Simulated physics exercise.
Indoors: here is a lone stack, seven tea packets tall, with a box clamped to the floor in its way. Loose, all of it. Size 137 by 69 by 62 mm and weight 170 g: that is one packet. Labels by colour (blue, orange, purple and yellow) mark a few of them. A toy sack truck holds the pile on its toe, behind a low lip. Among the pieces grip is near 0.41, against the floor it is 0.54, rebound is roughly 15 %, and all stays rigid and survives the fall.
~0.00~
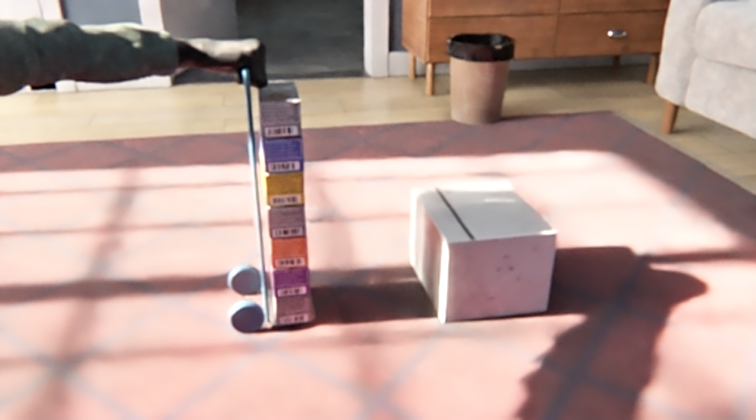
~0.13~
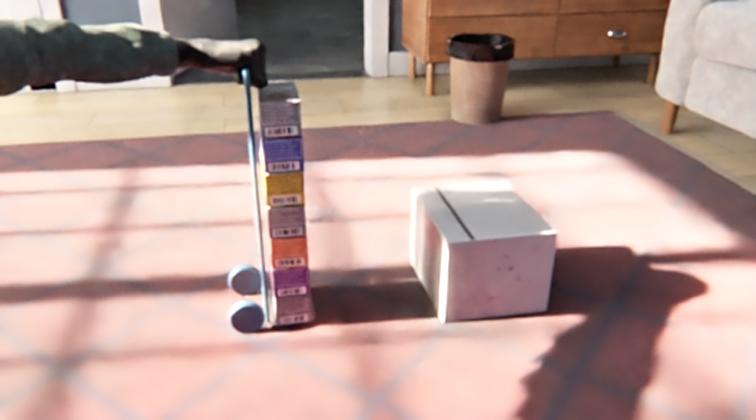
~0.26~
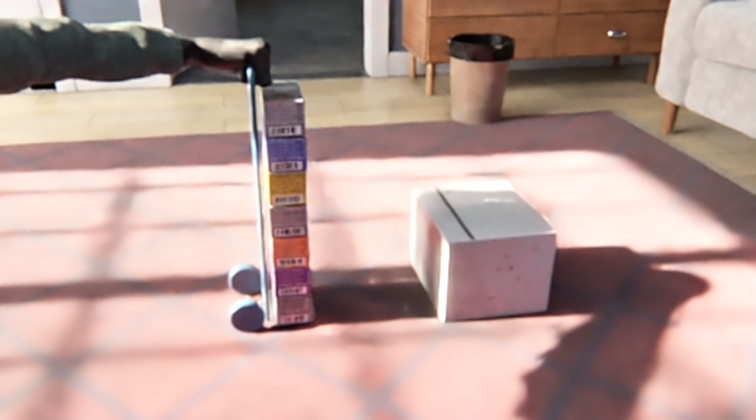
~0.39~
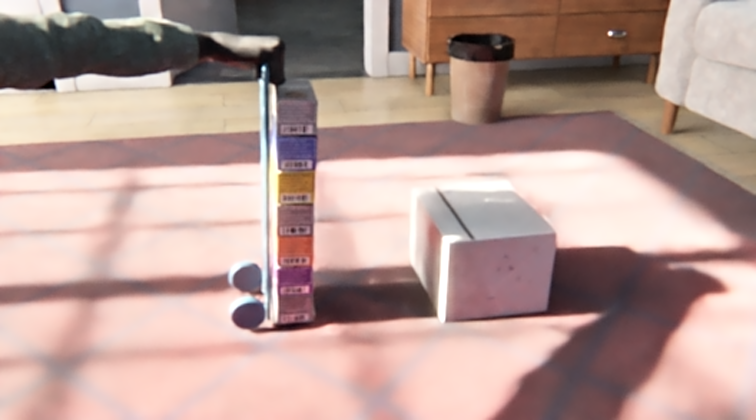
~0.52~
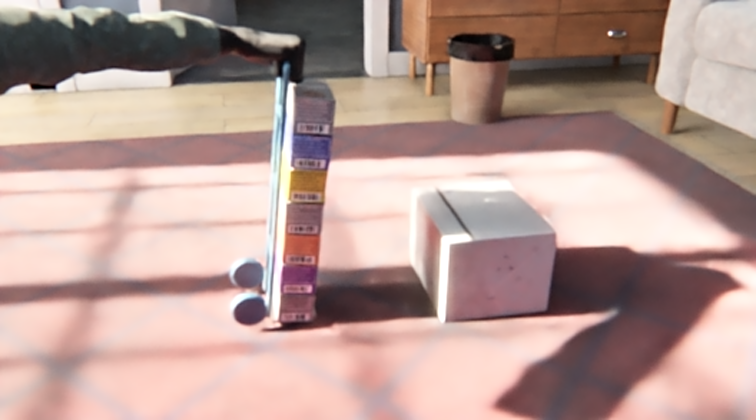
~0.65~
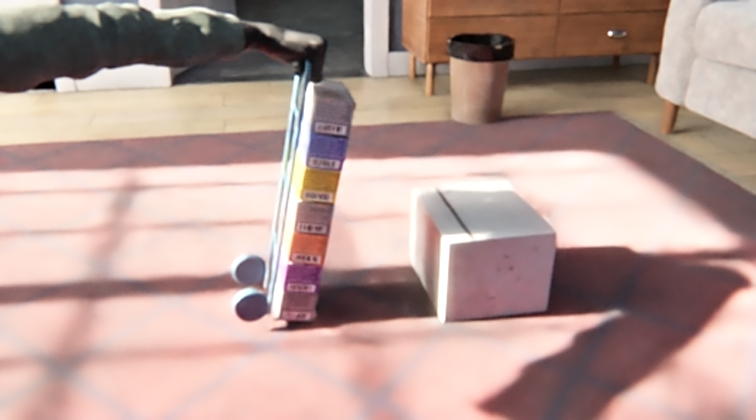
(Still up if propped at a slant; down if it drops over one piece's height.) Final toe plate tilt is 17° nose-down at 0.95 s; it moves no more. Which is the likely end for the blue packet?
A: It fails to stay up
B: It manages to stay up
A.
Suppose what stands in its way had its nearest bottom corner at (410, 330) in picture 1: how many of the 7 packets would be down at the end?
That comes to 3.
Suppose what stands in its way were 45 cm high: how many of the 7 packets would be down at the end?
The count would be 0.
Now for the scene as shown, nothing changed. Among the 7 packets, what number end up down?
6 in total.
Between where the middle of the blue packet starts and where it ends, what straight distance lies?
I'd estimate near 44 cm.
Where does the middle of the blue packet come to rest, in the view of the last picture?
About (500, 194) in the last picture.
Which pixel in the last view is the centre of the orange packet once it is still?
Its middle finishes near pixel (380, 284) of the last picture.
Around 0.80 s, none of the 7 packets down, 7 disturbed; blue packet tipped 19°; yellow packet tipped 19°.
Around 0.96 s, none of the 7 packets down, 7 disturbed; blue packet tipped 36°, 43 mm lower; purple packet tipped 36°.
Around 1.10 s, 5 of the 7 packets down; blue packet on its side; purple packet tipped 60°, 33 mm lower.
Around 1.30 s, 6 of the 7 packets down; blue packet upside down; purple packet on its side.
Finally (2.0 s), 6 of the 7 packets down; blue packet upside down; purple packet on its side; orange packet on its side. Seen by the last camera, middles, blue packet near (499, 194), purple packet near (349, 287).
